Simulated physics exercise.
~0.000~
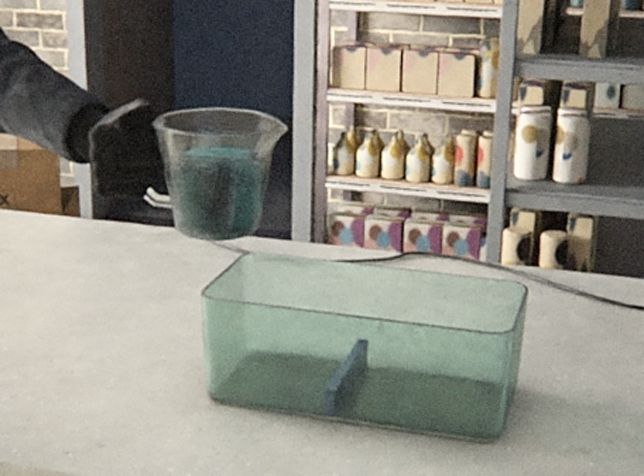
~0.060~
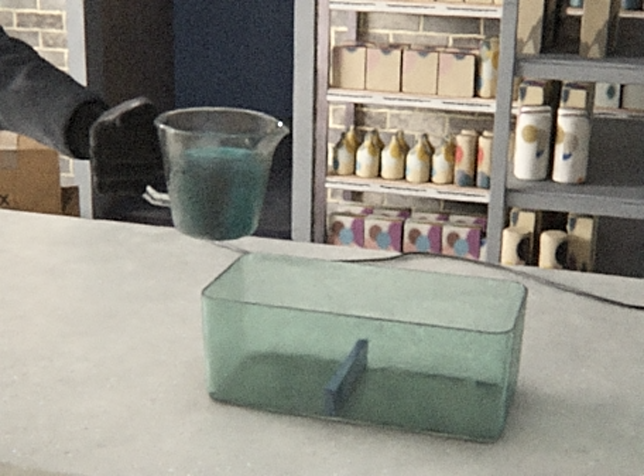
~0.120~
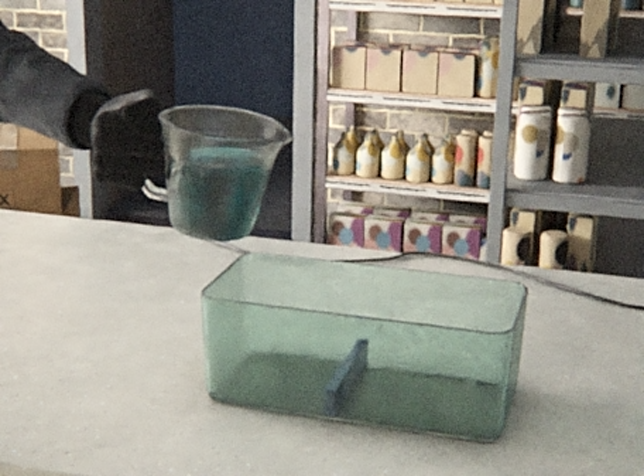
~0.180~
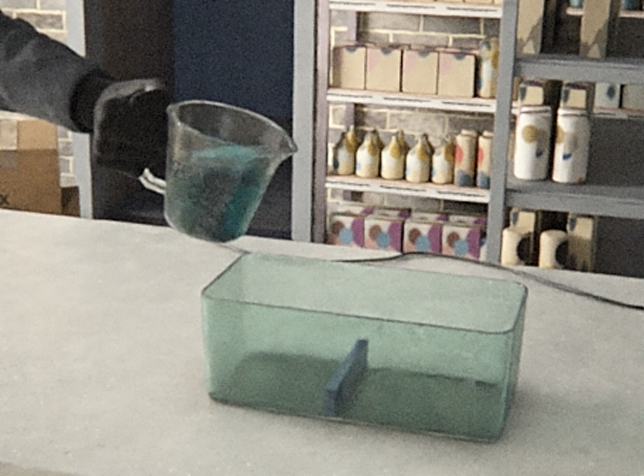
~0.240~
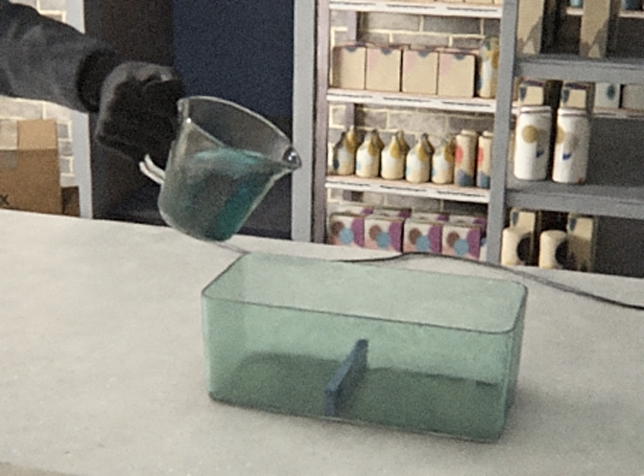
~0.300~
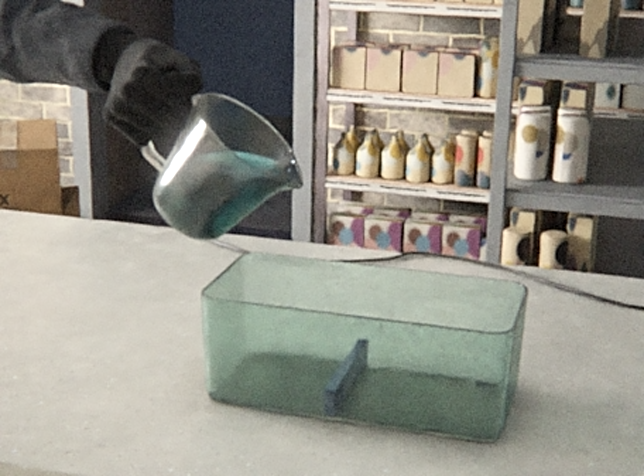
A gloved hand tilting a clear measuring jug of teal liquid further and further rightward above a long green basin on a counter.
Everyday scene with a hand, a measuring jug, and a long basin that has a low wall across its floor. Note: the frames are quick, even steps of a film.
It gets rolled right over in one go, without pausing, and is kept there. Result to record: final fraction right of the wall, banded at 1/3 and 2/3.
I predict a little ends up right of the wall, short of one third.
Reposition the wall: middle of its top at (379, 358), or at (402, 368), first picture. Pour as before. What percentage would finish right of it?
In turn 10 and 10 in a hundred.
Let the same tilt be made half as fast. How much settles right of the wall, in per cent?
Close to 25 per cent.
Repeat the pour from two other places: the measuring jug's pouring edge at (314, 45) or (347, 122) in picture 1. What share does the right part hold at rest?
First try: 70 percent; second try: 90 percent.
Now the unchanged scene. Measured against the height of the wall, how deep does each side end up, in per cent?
Once it settles, the left reaches around 80 and the right around 10.
A moment on, the measuring jug is tipped on its side and 49 per cent is still to pour, 28 is left of the wall and 2 right of it.
Next, the measuring jug is tipped right over and 5 per cent is still to pour, 83 is left of the wall and 7 right of it.
Then the measuring jug is tipped right over and 0 per cent is still to pour, 84 is left of the wall and 13 right of it.
Later the measuring jug is tipped right over and 0 per cent is still to pour, 81 is left of the wall and 17 right of it.
Finally, 81 per cent lies left of the wall, 17 right of it and 2 outside.
